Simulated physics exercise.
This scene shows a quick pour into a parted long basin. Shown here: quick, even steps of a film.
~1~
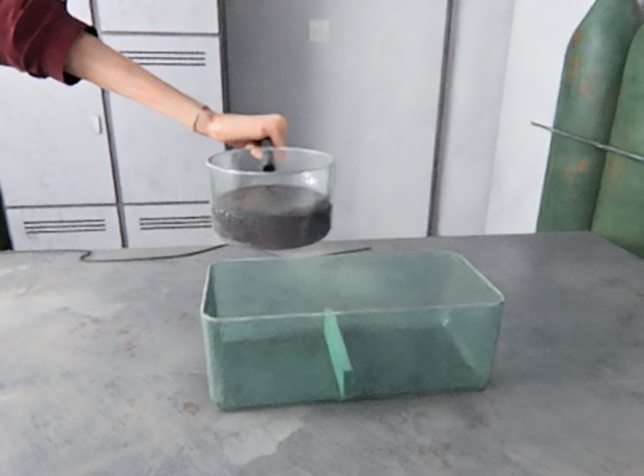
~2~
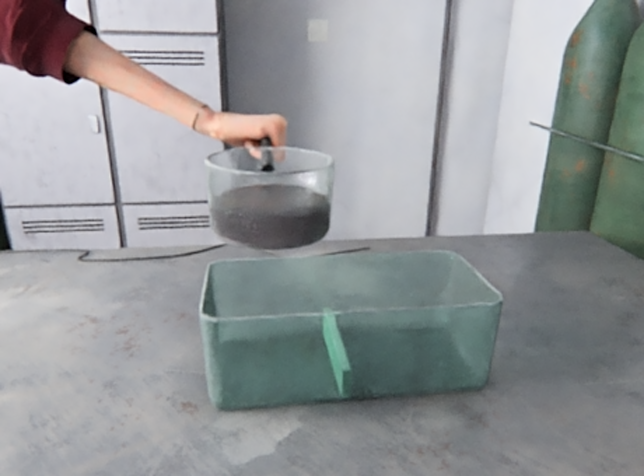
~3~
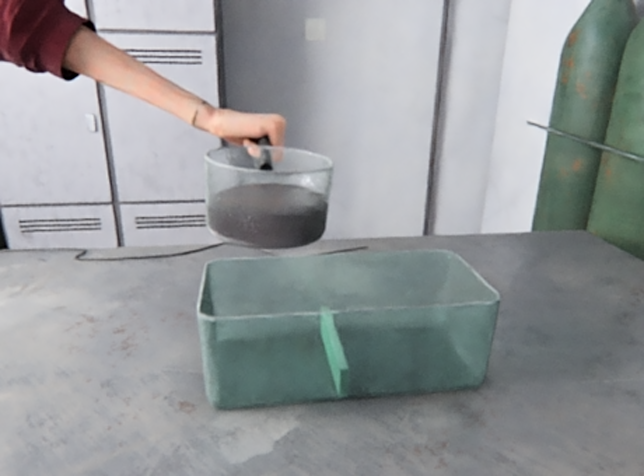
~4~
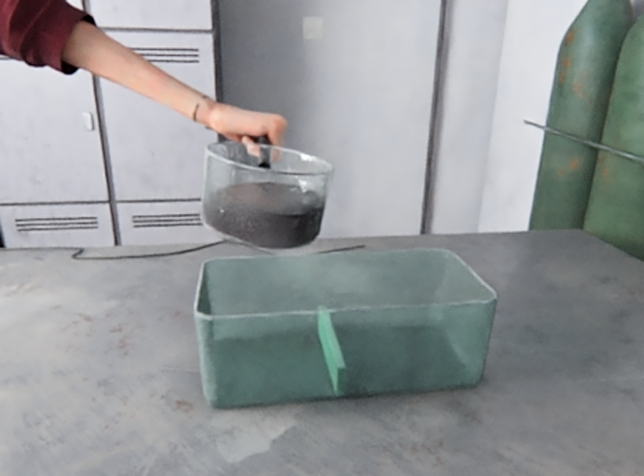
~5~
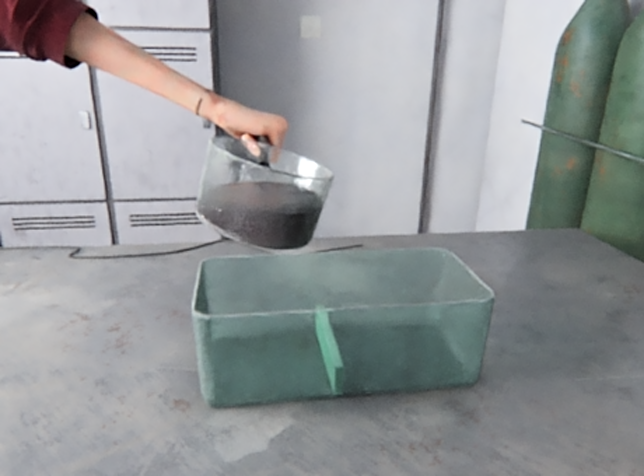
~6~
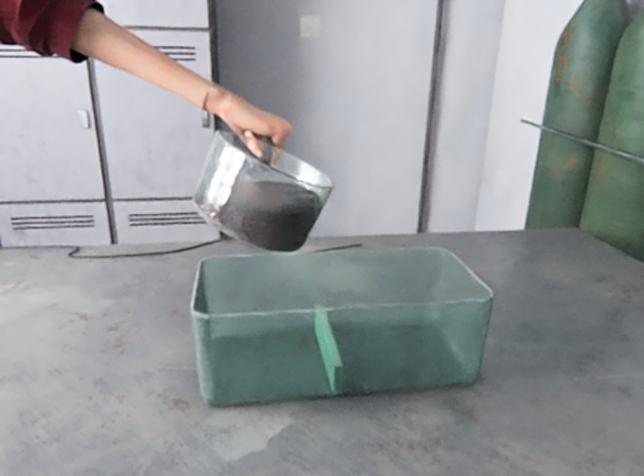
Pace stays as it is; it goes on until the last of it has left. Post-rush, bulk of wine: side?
Right.
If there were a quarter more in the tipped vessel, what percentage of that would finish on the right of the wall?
It comes to around 70 percent.
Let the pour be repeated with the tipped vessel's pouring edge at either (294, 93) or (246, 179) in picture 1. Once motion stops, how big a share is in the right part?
Estimate, in order: 45 and 10 per cent.
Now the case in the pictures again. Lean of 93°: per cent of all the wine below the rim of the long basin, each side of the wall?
Left 0, right 20.
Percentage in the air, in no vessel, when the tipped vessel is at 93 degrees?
It comes to around 35 per cent.
A moment on, the tilt is 93° and 48 per cent is still to pour, 0 is left of the wall and 18 right of it.
Next, the tilt is 121° and 5 per cent is still to pour, 24 is left of the wall and 65 right of it.
Then the tilt is 121° and 0 per cent is still to pour, 35 is left of the wall and 65 right of it.
Later the tilt is 121° and 0 per cent is still to pour, 35 is left of the wall and 65 right of it.
In the end 34 per cent lies left of the wall, 65 right of it and 0 outside.
